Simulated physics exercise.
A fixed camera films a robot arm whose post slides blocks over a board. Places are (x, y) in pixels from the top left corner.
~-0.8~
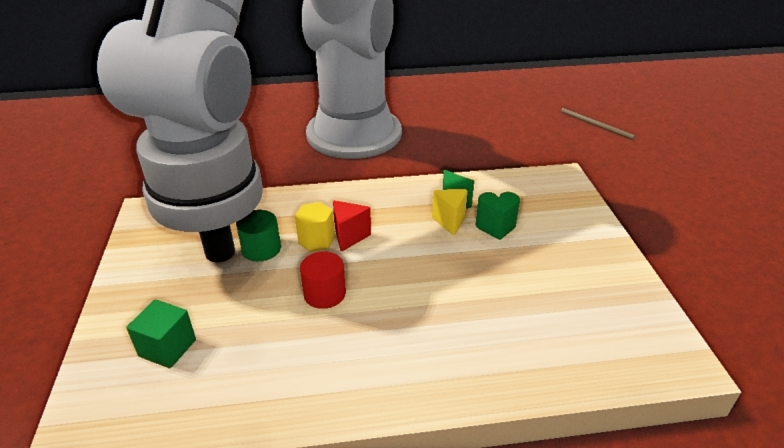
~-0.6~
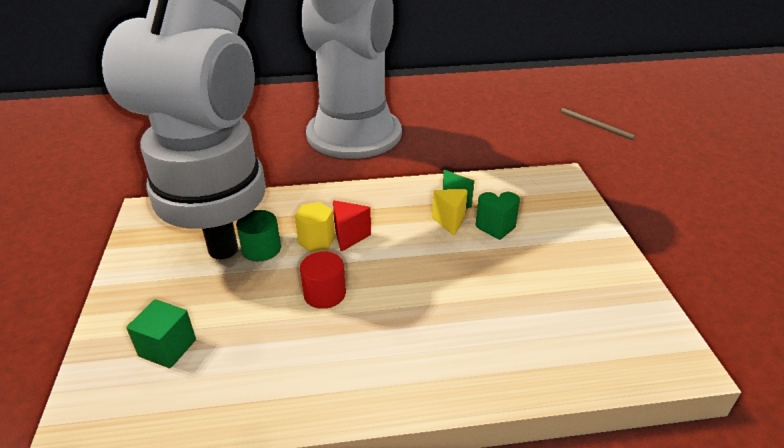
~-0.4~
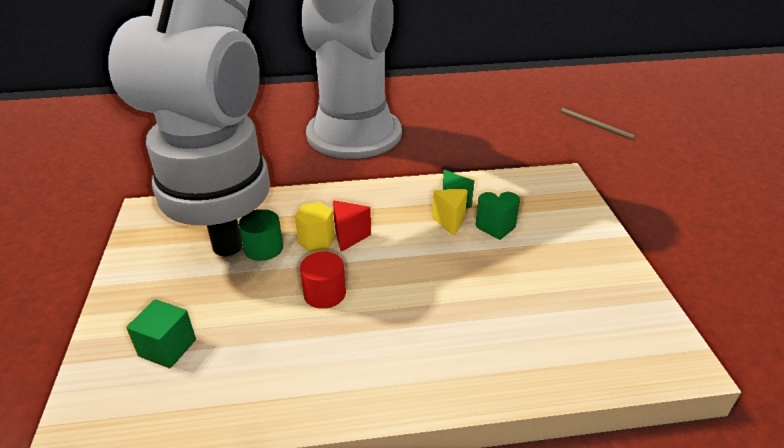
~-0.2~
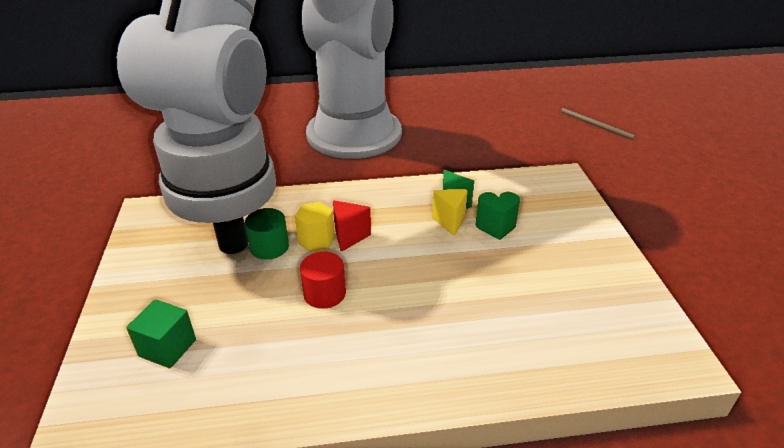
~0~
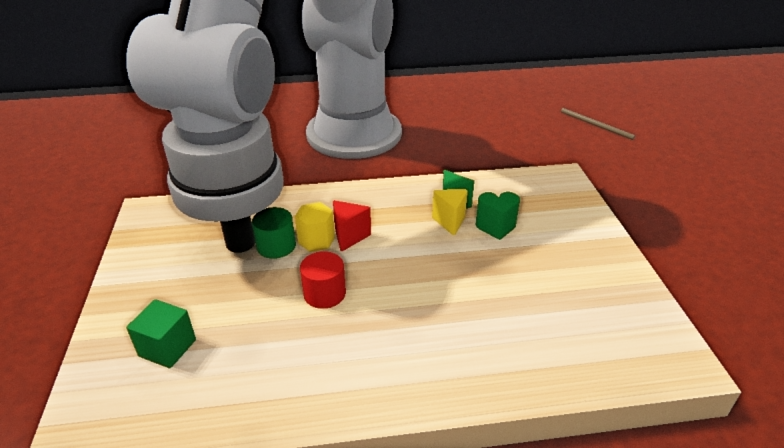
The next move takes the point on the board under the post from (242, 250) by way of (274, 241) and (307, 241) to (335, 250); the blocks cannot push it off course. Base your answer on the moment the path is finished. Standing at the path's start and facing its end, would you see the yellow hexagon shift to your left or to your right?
The right-hand side.
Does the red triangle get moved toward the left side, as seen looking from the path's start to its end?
Yes, that is how it ends up.
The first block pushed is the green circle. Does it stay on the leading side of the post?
Looking at the end of the path, the green circle is still being driven ahead.
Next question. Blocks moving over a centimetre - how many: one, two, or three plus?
Answer: Three or more.
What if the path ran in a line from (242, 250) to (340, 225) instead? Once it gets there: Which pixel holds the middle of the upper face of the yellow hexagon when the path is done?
That would be at about pixel (380, 222).
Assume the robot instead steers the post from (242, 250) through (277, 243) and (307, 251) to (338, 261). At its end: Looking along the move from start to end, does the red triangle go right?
I expect not.
What follows on the original path. One third of the way, post at (274, 235); green circle at (303, 217); yellow hexagon at (341, 213), turned 30° anticlockwise; red triangle at (368, 205).
Two thirds of the way, post at (307, 235); green circle at (333, 223); yellow hexagon at (372, 219), turned 70° anticlockwise; red triangle at (387, 203), turned 40° anticlockwise.
At the end, post at (335, 243); green circle at (357, 238); yellow hexagon at (393, 225), turned 125° anticlockwise; red circle unmoved; red triangle at (389, 202), turned 50° anticlockwise.
